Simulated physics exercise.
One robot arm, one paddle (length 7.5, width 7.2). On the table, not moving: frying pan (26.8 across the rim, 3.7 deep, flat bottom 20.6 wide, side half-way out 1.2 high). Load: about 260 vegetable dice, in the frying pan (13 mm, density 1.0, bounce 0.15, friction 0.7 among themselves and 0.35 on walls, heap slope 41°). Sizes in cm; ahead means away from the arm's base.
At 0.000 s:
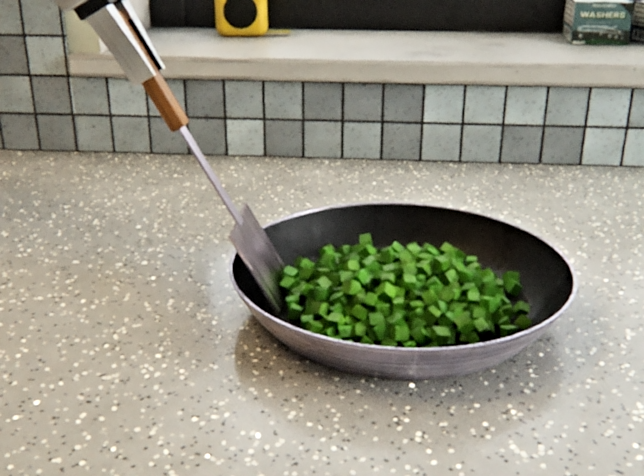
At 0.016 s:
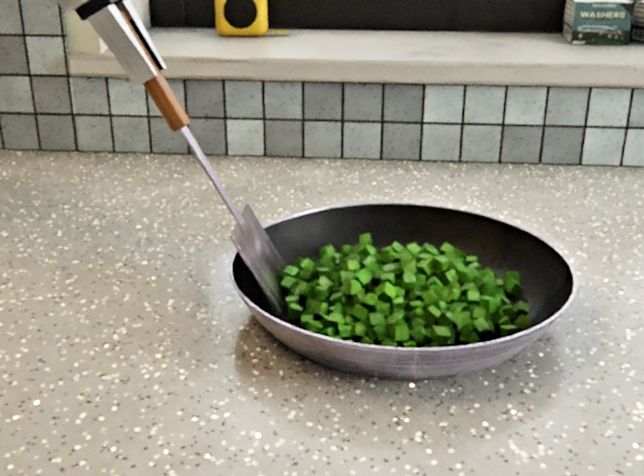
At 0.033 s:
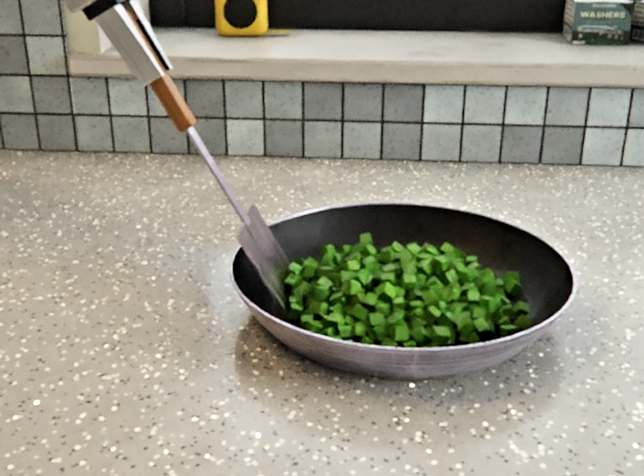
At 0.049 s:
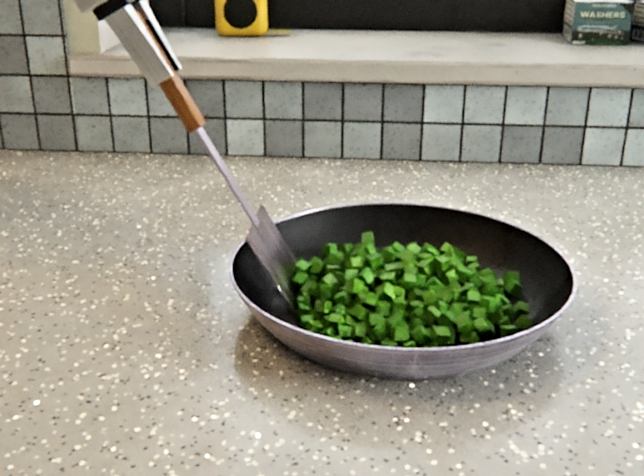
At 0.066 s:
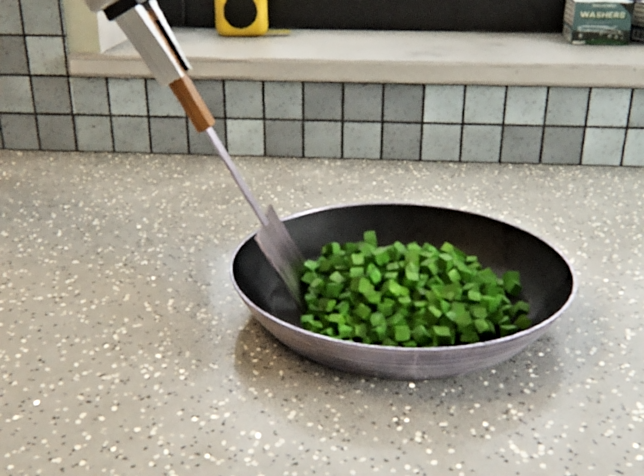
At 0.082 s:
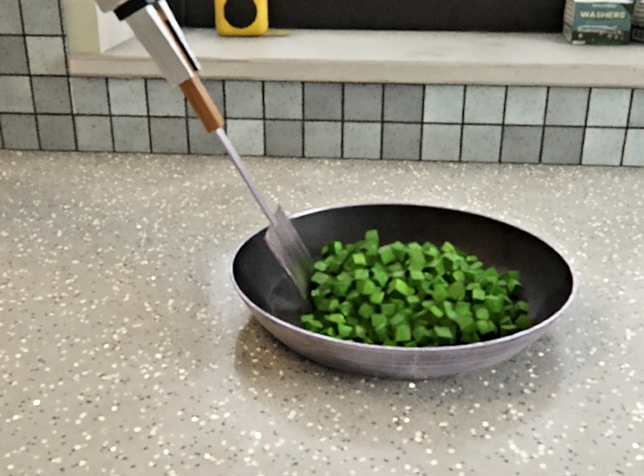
The clip shows a robot arm holding a metal paddle at the left side of a frying pan of green vegetable dice on a countertop; the paddle moves slightly right, nudging the nearest dice while the pan stays still.
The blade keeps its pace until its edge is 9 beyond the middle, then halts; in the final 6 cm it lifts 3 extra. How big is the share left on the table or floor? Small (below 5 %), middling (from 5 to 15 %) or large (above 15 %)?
Share on the table or floor: Middling (from 5 to 15 %).
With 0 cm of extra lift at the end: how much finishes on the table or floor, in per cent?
About 10 per cent.
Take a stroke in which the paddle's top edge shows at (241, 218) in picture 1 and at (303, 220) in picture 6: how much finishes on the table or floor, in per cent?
Some 20 per cent.
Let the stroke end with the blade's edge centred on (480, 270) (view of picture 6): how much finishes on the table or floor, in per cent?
Some 0 per cent.
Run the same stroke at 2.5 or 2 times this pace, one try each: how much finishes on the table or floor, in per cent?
Some 25 and 25 per cent.
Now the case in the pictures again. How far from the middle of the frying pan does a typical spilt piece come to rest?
About 16 cm.
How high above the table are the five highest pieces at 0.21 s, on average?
Roughly 3 cm.
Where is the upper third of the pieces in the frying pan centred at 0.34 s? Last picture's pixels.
At about (513, 273).
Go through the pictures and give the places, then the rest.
The paddle top edge at (238, 219), sloping 61°; upper third of the load around (397, 280), from x 290 to 525, top at y 240; 257 in the frying pan, in the first picture.
The paddle top edge at (239, 219), sloping 61°; upper third of the load around (396, 278), from x 290 to 525, top at y 240, in the second picture.
The paddle top edge at (245, 219), sloping 61°; upper third of the load around (389, 278), from x 295 to 525, top at y 240, in the third picture.
The paddle top edge at (254, 220), sloping 61°; upper third of the load around (389, 278), from x 300 to 525, top at y 240, in the fourth picture.
The paddle top edge at (263, 220), sloping 61°; upper third of the load around (392, 277), from x 300 to 525, top at y 240, in the fifth picture.
The paddle top edge at (272, 220), sloping 61°; upper third of the load around (398, 277), from x 300 to 525, top at y 240; 257 in the frying pan, in the sixth picture.
After 0.21 s, sloping 61°, highest piece 3 above the table; 257 in the frying pan.
After 0.34 s, sloping 61°, highest piece 6 above the table; 255 in the frying pan, 2 on the blade or in flight.
After 0.61 s, sloping 61°, highest piece 5 above the table; 233 in the frying pan, 23 on the table or floor, 1 on the blade or in flight.
After 1.66 s, sloping 61°, highest piece 5 above the table; 232 in the frying pan, 25 on the table or floor.
In the end, 232 in the frying pan, 25 on the table or floor. That is 10 % on the table or floor.
